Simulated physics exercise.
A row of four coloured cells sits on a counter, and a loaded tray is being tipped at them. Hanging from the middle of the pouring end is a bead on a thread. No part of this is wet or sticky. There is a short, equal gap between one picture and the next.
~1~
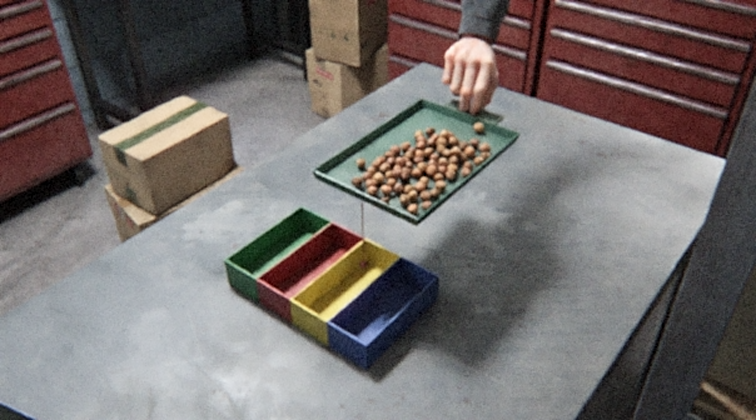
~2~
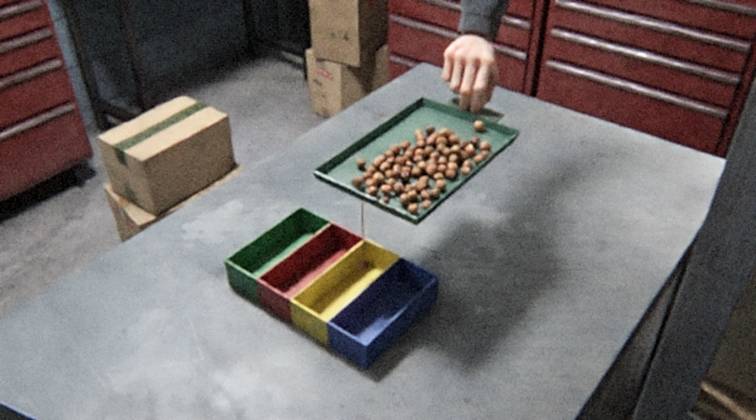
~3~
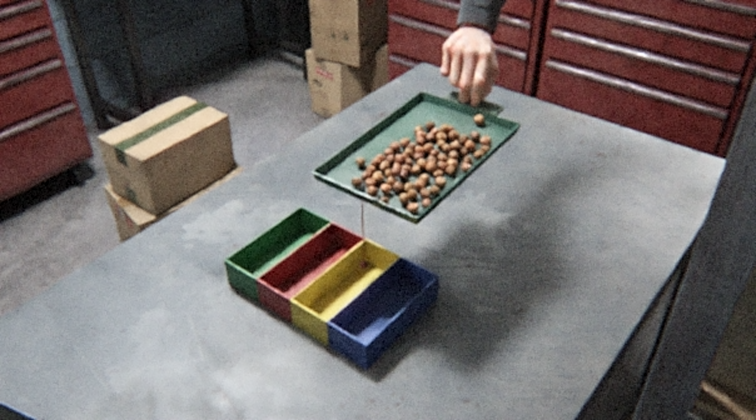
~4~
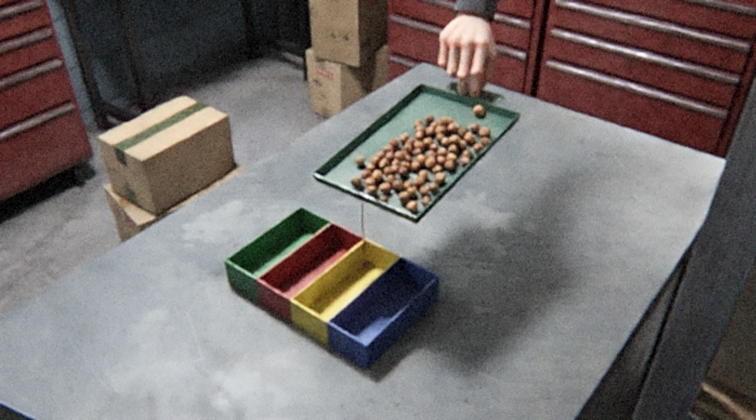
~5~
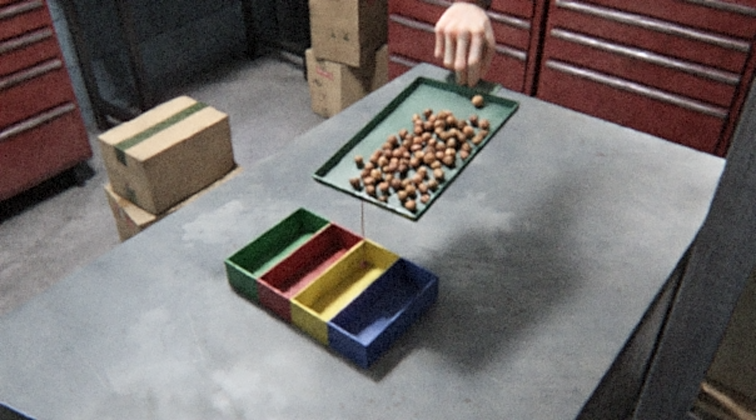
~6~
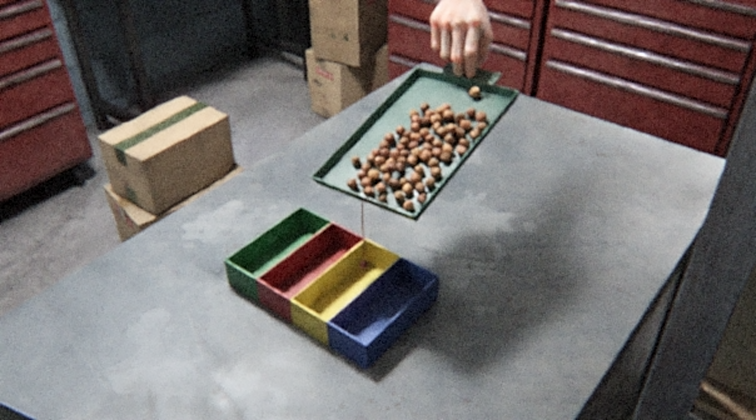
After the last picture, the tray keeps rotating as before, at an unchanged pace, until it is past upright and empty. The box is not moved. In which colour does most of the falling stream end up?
Most of the stream ends up in the red cell.
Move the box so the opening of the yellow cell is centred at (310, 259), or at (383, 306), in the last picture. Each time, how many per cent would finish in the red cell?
Close to 0 in a hundred, then close to 30 in a hundred.
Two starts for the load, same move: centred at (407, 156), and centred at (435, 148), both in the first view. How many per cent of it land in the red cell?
From the first start you get 50 in a hundred, from the second 60 in a hundred.
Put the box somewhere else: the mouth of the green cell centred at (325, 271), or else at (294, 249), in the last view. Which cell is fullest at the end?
Result 1: The green one. Result 2: The red one.
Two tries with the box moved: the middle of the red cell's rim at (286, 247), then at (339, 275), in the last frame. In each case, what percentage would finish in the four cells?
The first yields 100 per cent and the second 100 per cent.
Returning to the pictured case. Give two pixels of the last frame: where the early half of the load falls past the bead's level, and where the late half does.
Early-half point (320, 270); late-half point (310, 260).
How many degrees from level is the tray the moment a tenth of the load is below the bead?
Approx. 105° from level.
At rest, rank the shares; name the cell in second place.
That yellow cell.
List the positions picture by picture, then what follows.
The first picture shows corners of the pouring end near (315, 170) and (417, 217), level; middle of the load near (422, 168), hazelnuts; bead on its thread near (364, 265); green cell near (242, 279); red cell near (275, 299); yellow cell near (310, 320); blue cell near (347, 343).
The second picture shows corners of the pouring end near (315, 170) and (417, 217), level; middle of the load near (422, 167).
The third picture shows corners of the pouring end near (315, 171) and (416, 216), tipped barely, lowest at the left corner; middle of the load near (422, 164).
The fourth picture shows corners of the pouring end near (314, 173) and (416, 215), tipped a little, lowest at the left corner; middle of the load near (421, 160).
The fifth picture shows corners of the pouring end near (314, 174) and (415, 214), tipped a little, lowest at the left corner; middle of the load near (420, 156).
The sixth picture shows corners of the pouring end near (314, 176) and (414, 214), tipped clearly, lowest at the left corner; middle of the load near (417, 154); green cell near (242, 279); red cell near (275, 299); yellow cell near (310, 320); blue cell near (347, 343).
Shortly afterwards, tray tipped steeply; the whole lot on the tray.
Next, tray tipped past a quarter turn; near half on the tray; only a few in the yellow cell; near a third falling or outside the box.
Some moments later, tray tipped past a quarter turn; near half in the red cell; near a third in the yellow cell; a little in the blue cell; only a few in the green cell; only a few falling or outside the box.
In the end, tray tipped past a quarter turn; near half in the red cell; near a third in the yellow cell; a little in the blue cell; only a few in the green cell; only a few outside the box.
